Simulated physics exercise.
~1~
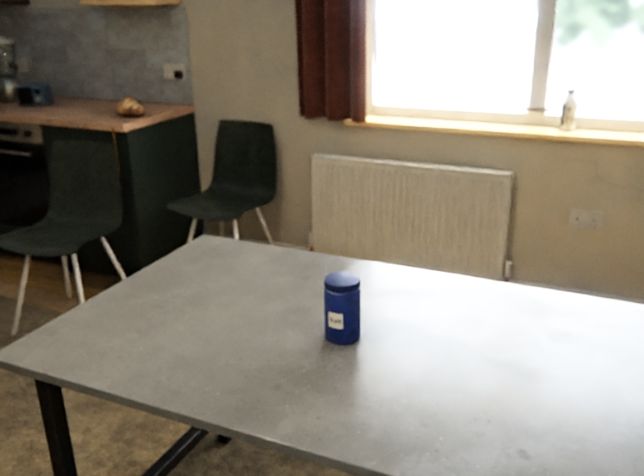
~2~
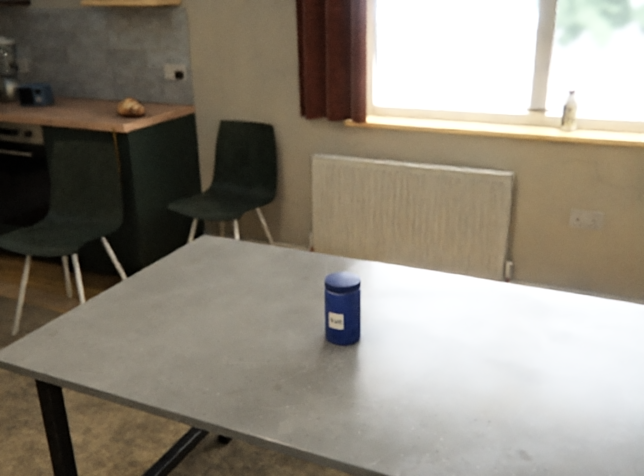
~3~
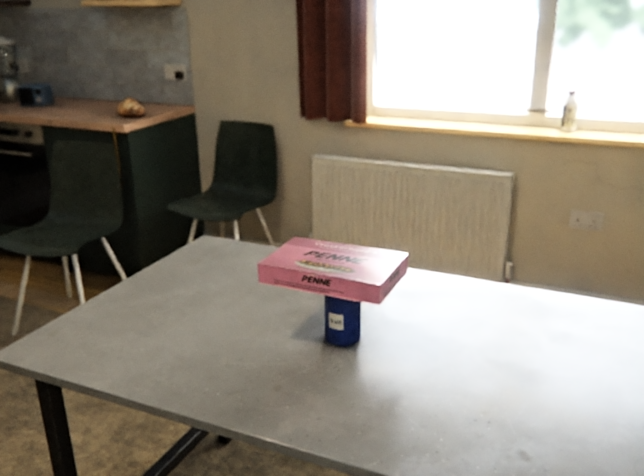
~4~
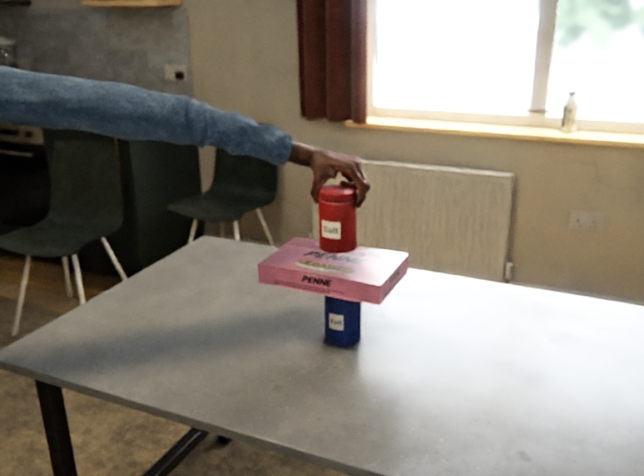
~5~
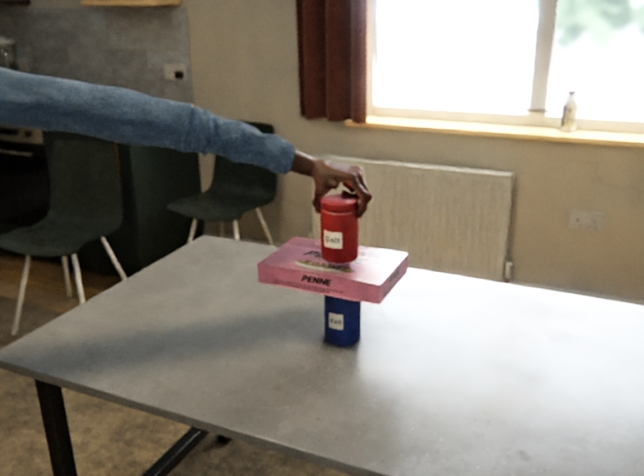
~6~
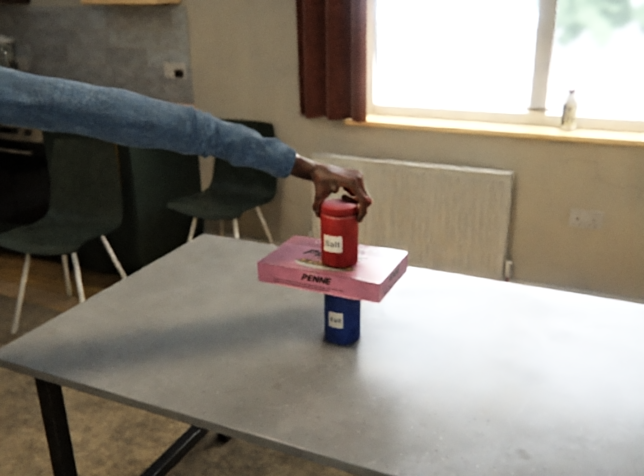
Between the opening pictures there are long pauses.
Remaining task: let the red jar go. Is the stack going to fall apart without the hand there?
No.
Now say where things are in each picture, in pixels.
In the first frame, the last thing is not in view yet.
In the second frame, the last thing is not in view yet.
In the third frame, the last thing is not in view yet; pink packet (334, 268).
In the fourth frame, on its way; red jar (338, 218); pink packet (334, 268).
In the fifth frame, on its way; red jar (340, 228); pink packet (334, 268).
In the sixth frame, in place under the hand; red jar (340, 232); pink packet (334, 267).
Then, 0.30 s past the last view, nothing moves.
Then, 0.70 s past the last view, red jar resting near (340, 233).
Finally, all 3 still in place. Final places as the last picture's camera would see them, red jar near (340, 233). The stack stays up.
